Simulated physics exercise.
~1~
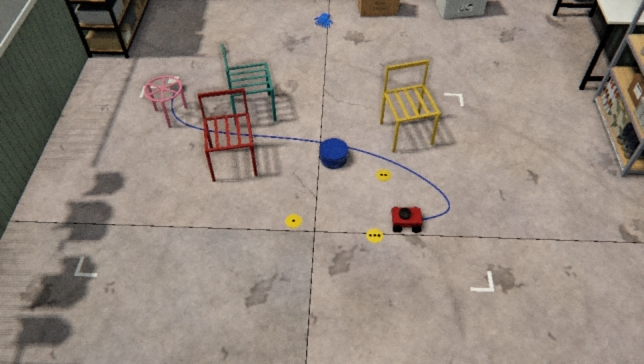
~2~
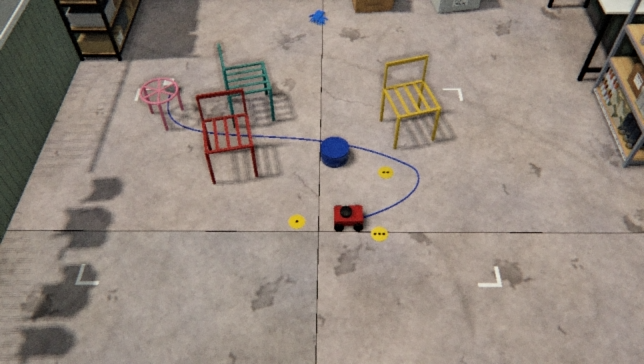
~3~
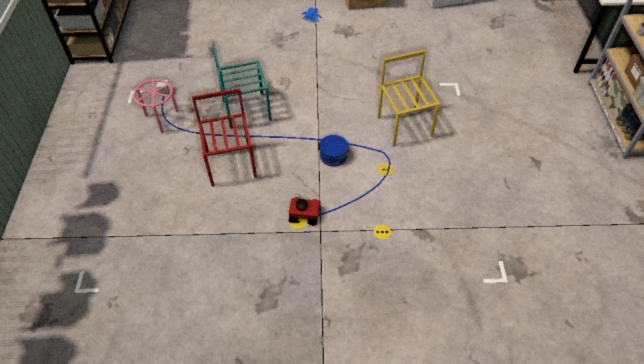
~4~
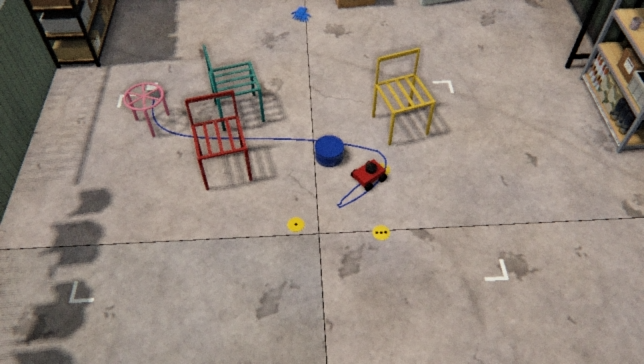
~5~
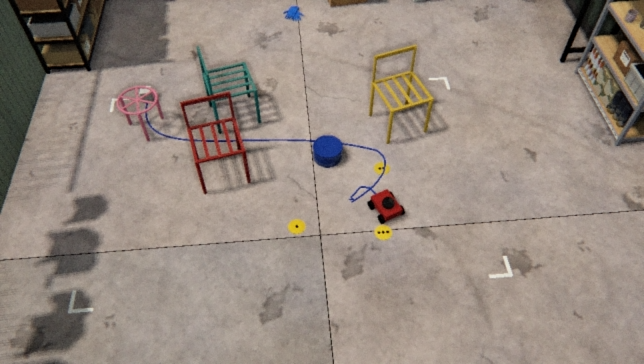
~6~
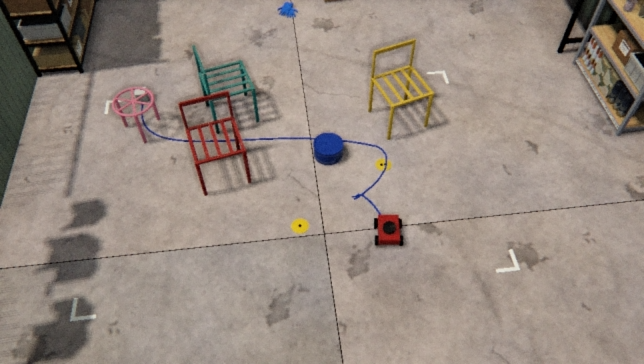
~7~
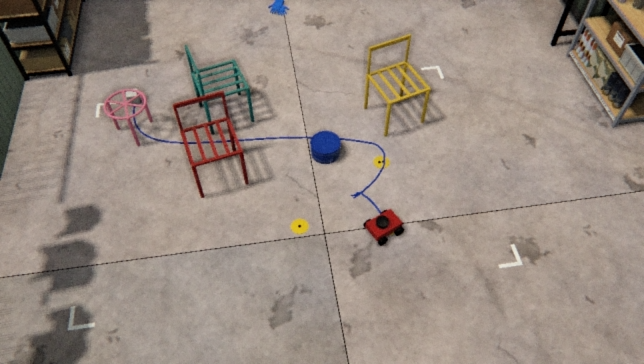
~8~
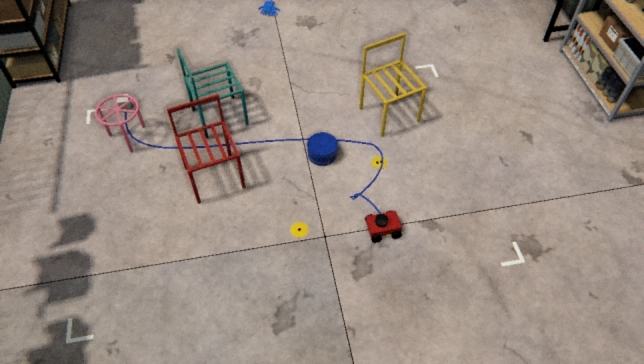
A small red cart trails a blue cord across the yellow marks and stops.
